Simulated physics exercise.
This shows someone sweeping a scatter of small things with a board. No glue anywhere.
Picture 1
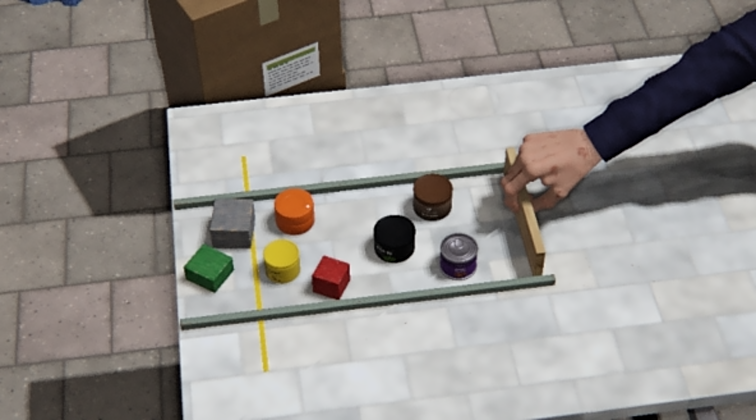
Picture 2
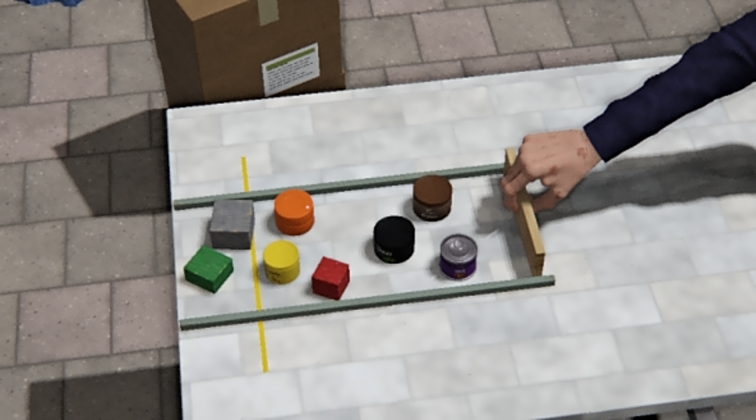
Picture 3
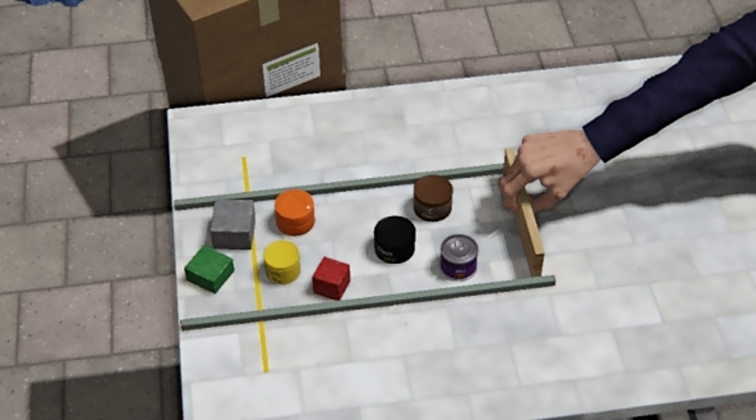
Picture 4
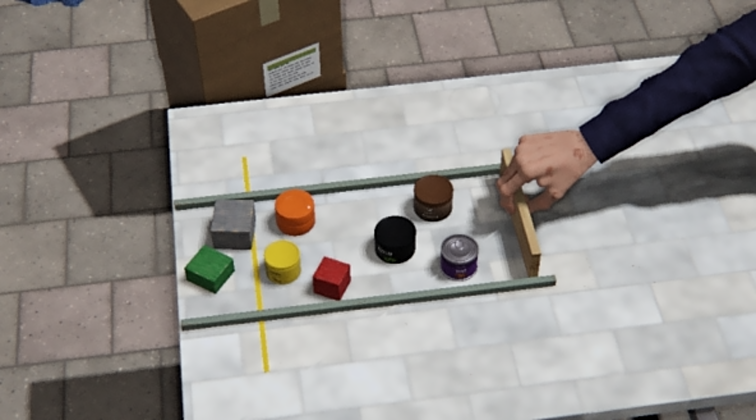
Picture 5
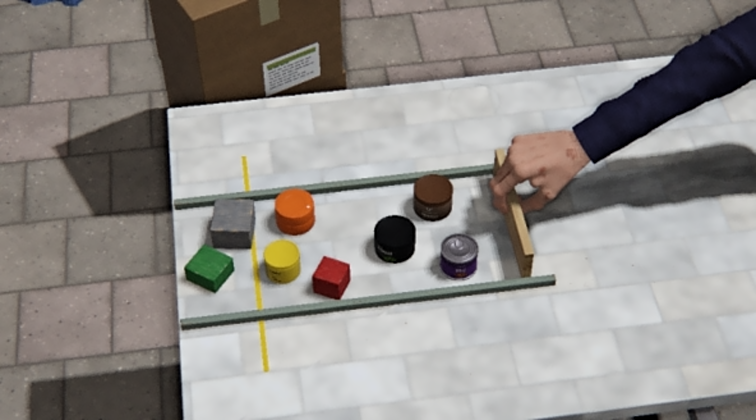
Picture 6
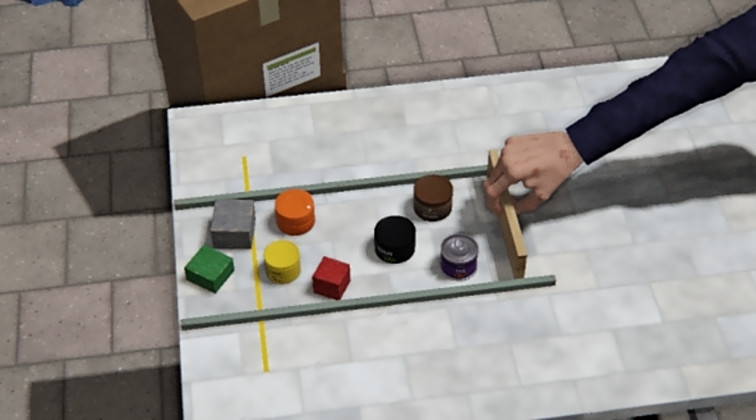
On a pale tiled surface beside a cardboard box, a hand holds a wooden board upright between two rails and slides it slightly left, while the scattered blocks and small round containers near the yellow line and board stay still.
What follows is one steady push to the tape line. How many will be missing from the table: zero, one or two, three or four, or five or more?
As it turns out, the number that fall off is one or two.
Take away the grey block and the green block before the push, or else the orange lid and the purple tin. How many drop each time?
First 0, then 0.
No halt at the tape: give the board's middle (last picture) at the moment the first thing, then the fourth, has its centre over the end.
About (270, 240), then (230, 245).
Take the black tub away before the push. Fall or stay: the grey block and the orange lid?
The grey block comes down; the orange lid does not fall.
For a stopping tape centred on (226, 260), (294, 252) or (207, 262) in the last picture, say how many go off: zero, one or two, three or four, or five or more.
For each place: Three to four; none; five or over.
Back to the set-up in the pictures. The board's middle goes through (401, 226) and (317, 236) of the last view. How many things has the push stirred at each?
First 3, then 7.
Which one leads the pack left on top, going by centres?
That is the orange lid.
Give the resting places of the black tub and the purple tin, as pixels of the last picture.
Near (233, 252) and (239, 283).
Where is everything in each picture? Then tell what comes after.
Green block (209, 268); grey block (233, 224); yellow tub (282, 262); board (524, 211); tape (254, 256), in the first picture.
Grey block (233, 224); brown tub (432, 199), in the second picture.
Yellow tub (282, 263); purple tin (459, 258), in the third picture.
Green block (210, 269); red block (332, 279), in the fourth picture.
Grey block (233, 224); orange lid (295, 212), in the fifth picture.
Green block (210, 269); grey block (234, 224); yellow tub (282, 262); board (506, 214); tape (255, 256), in the sixth picture.
Soon after, none off yet; green block at rest near (210, 269); grey block at rest near (234, 224); yellow tub at rest near (282, 262).
After that, none off yet; green block at rest near (206, 269); grey block displaced about its own width near (201, 227); yellow tub displaced about its own width near (246, 266).
In the end, the number that fall off is one or two; gone, grey block and green block.
